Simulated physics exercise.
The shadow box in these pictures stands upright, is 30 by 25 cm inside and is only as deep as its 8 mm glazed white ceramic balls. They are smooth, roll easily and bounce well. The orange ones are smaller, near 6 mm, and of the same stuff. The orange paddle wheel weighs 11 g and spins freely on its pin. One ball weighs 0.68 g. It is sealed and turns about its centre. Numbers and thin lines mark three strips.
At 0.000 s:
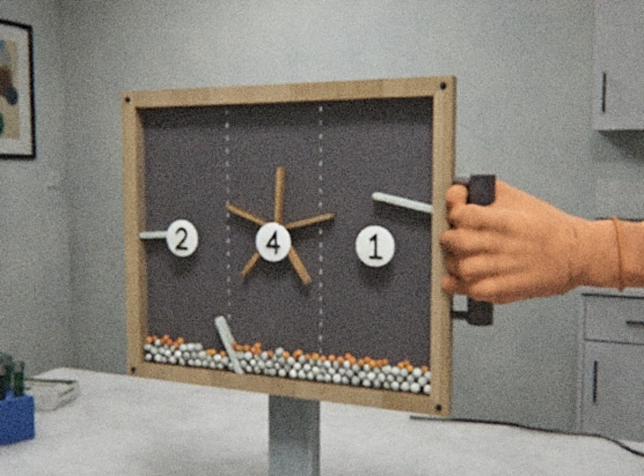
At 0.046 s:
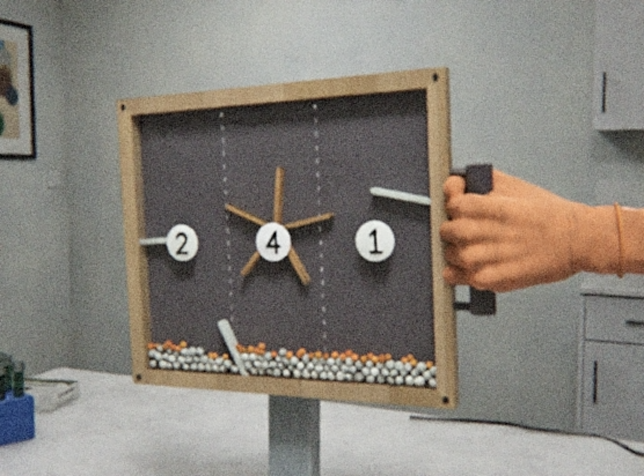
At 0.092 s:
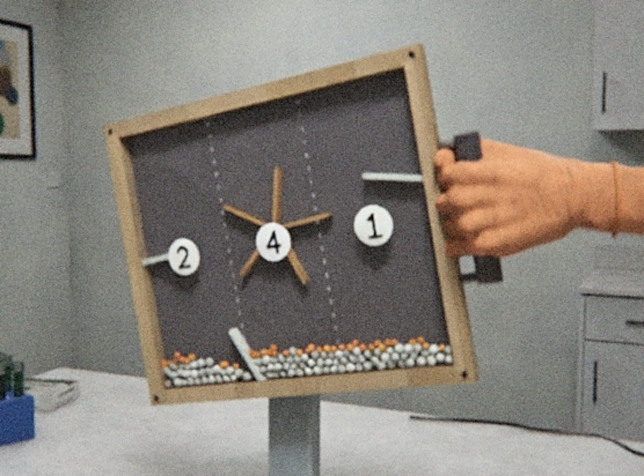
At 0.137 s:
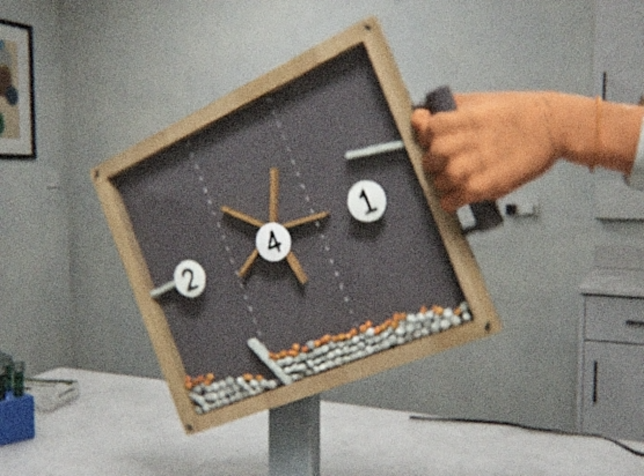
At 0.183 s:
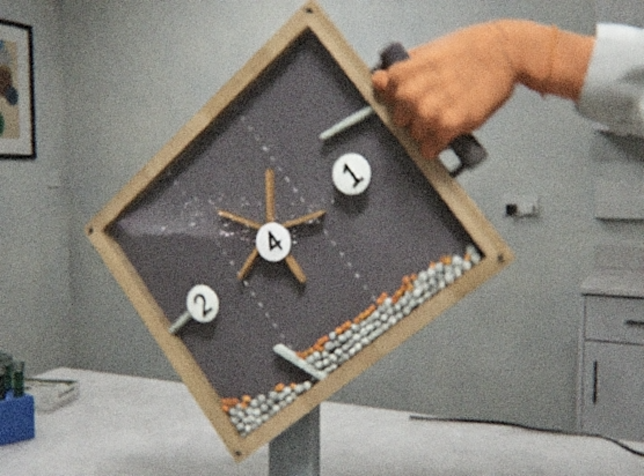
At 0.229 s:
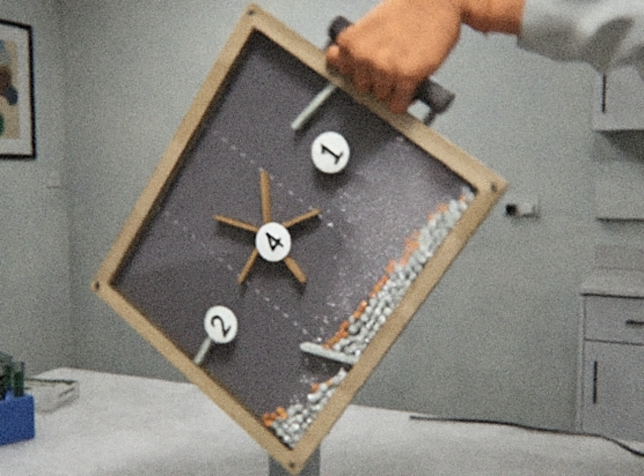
In a pale room, a hand turns a framed box of small balls steeply anticlockwise.
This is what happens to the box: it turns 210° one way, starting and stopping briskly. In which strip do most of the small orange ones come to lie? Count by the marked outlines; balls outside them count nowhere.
Answer: 1.
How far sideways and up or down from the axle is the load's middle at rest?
About 2 cm left and 13 cm below.
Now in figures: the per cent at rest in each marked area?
Strip 1: 70; strip 2: 0; strip 4: 25.
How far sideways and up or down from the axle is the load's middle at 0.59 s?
Some 7 cm right and 3 cm below.
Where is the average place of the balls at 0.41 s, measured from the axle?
Some 10 cm right and 1 cm above.
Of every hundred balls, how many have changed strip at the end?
About 55 per cent.
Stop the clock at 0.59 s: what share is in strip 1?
About 5 per cent.
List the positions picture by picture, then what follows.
The first frame shows level; about 130 balls; balls' middle (282, 362); highest (258, 346); orange paddle wheel (278, 229); no. 1 (375, 246), no. 2 (182, 238), no. 4 (273, 242).
The second frame shows turned 3° anticlockwise; balls' middle (285, 362); highest (410, 358).
The third frame shows turned 10° anticlockwise; balls' middle (296, 362); highest (420, 341); wall ends (367, 176), (233, 331), (182, 254).
The fourth frame shows turned 23° anticlockwise; balls' middle (316, 357); highest (465, 308); orange paddle wheel (274, 229).
The fifth frame shows turned 39° anticlockwise; balls' middle (341, 345); highest (471, 251).
The sixth frame shows turned 55° anticlockwise; balls' middle (364, 324); highest (465, 190); orange paddle wheel (268, 233); no. 1 (330, 152), no. 2 (221, 324), no. 4 (273, 242).
After 0.41 s, it stands 118° anticlockwise; the balls' middle is 10 cm right of and 1 cm above the centre; no. 1, 15 %, no. 2, 40 %, no. 4, 45 %; small ones, no. 1, 10 %, no. 2, 45 %, no. 4, 45 %.
After 0.59 s, it stands 180° anticlockwise; the balls' middle is 7 cm right of and 3 cm below the centre; no. 1, 5 %, no. 2, 60 %, no. 4, 35 %; small ones, no. 1, 5 %, no. 2, 45 %, no. 4, 55 %.
After 0.75 s, it has come round 210° anticlockwise; the balls' middle is 5 cm right of and 5 cm below the centre; no. 1, 20 %, no. 2, 40 %, no. 4, 40 %; small ones, no. 1, 40 %, no. 2, 45 %, no. 4, 15 %.
All still by 4.4 s, it has come round 210° anticlockwise; no. 1, 70 %, no. 2, 0 %, no. 4, 25 %; small ones, no. 1, 70 %, no. 4, 30 %.
